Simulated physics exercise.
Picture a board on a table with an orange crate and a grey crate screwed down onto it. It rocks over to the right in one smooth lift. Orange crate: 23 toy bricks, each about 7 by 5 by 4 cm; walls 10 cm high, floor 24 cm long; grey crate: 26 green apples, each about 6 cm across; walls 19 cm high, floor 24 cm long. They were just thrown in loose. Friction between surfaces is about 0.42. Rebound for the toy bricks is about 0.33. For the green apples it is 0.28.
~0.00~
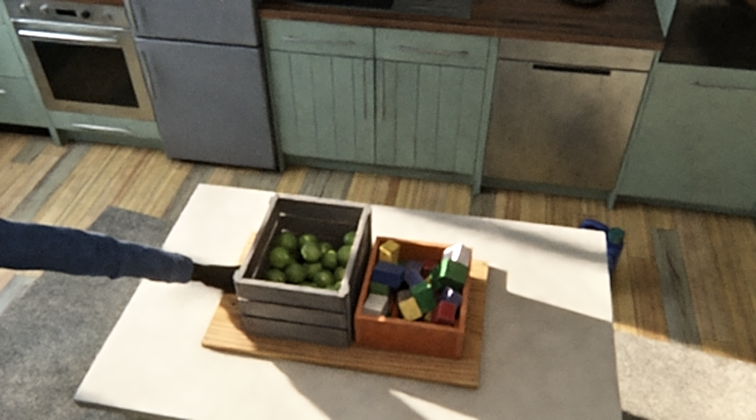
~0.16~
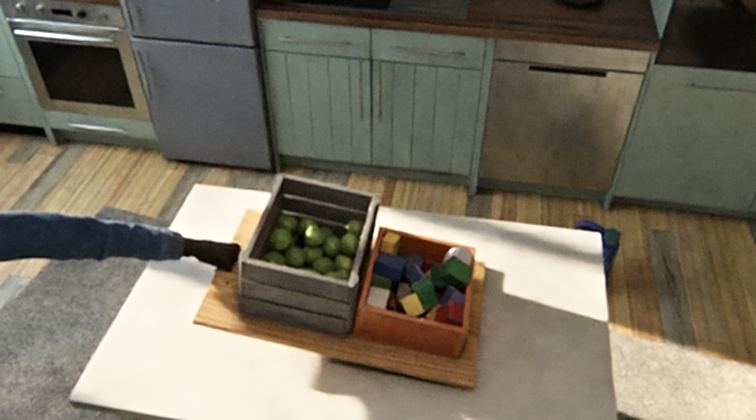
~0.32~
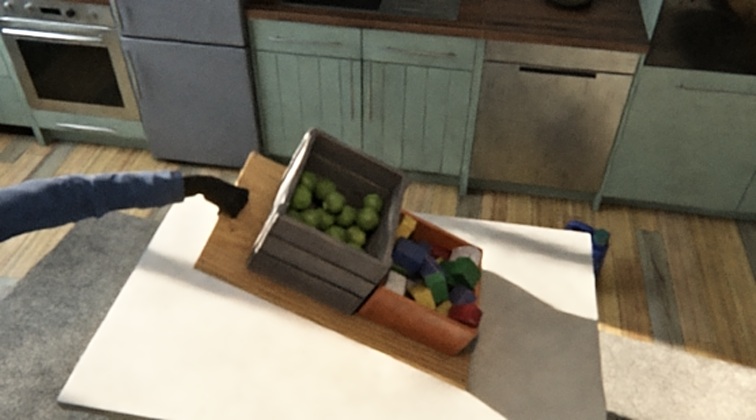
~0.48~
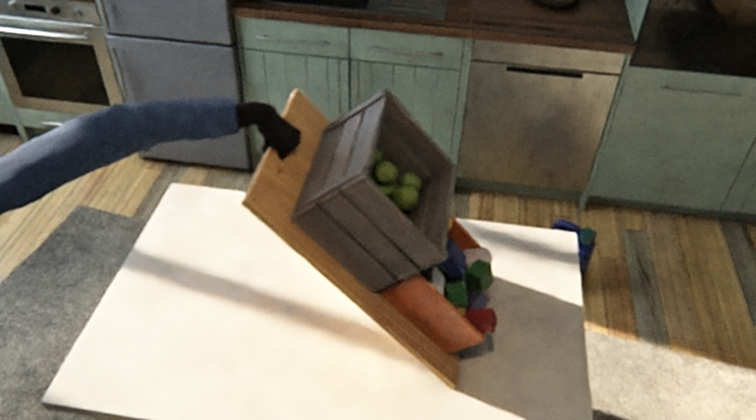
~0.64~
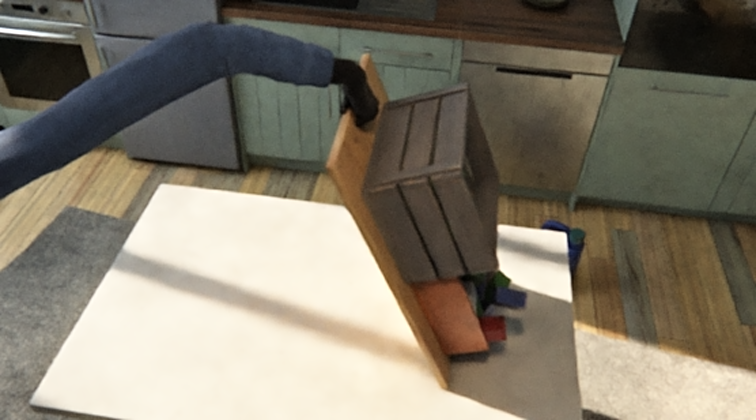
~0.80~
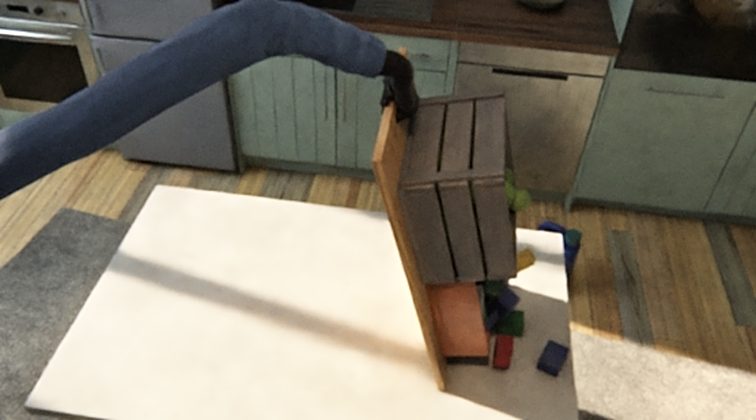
In this clip, a blue-sleeved arm lifts the left end of a wooden board holding a grey crate of green apples and an orange crate of colourful bricks, tilting it steeply rightward as several bricks drop onto the table.
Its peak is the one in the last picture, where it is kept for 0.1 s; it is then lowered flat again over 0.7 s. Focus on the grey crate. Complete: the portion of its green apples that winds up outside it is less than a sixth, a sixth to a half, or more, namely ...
A sixth to a half.
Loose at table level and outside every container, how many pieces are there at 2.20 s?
Around 8 of them.
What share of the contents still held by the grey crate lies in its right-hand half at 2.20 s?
I'd say near 50 out of a hundred.
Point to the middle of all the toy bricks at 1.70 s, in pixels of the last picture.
(409, 309).
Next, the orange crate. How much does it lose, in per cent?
I'd put the orange crate at some 30 per cent.
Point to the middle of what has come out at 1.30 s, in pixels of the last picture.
About (548, 342).
After 1.02 s, tilt 69°; 8 of 23 out of the orange crate and 4 of 26 out of the grey crate.
After 1.30 s, tilt 30°; 8 of 23 out of the orange crate and 7 of 26 out of the grey crate.
After 1.70 s, tilt 0°; 8 of 23 out of the orange crate and 7 of 26 out of the grey crate.
Outcome (at 2.20 s), 8 of 23 out of the orange crate and 7 of 26 out of the grey crate. Asked share, 7 of 26, 27 per cent.
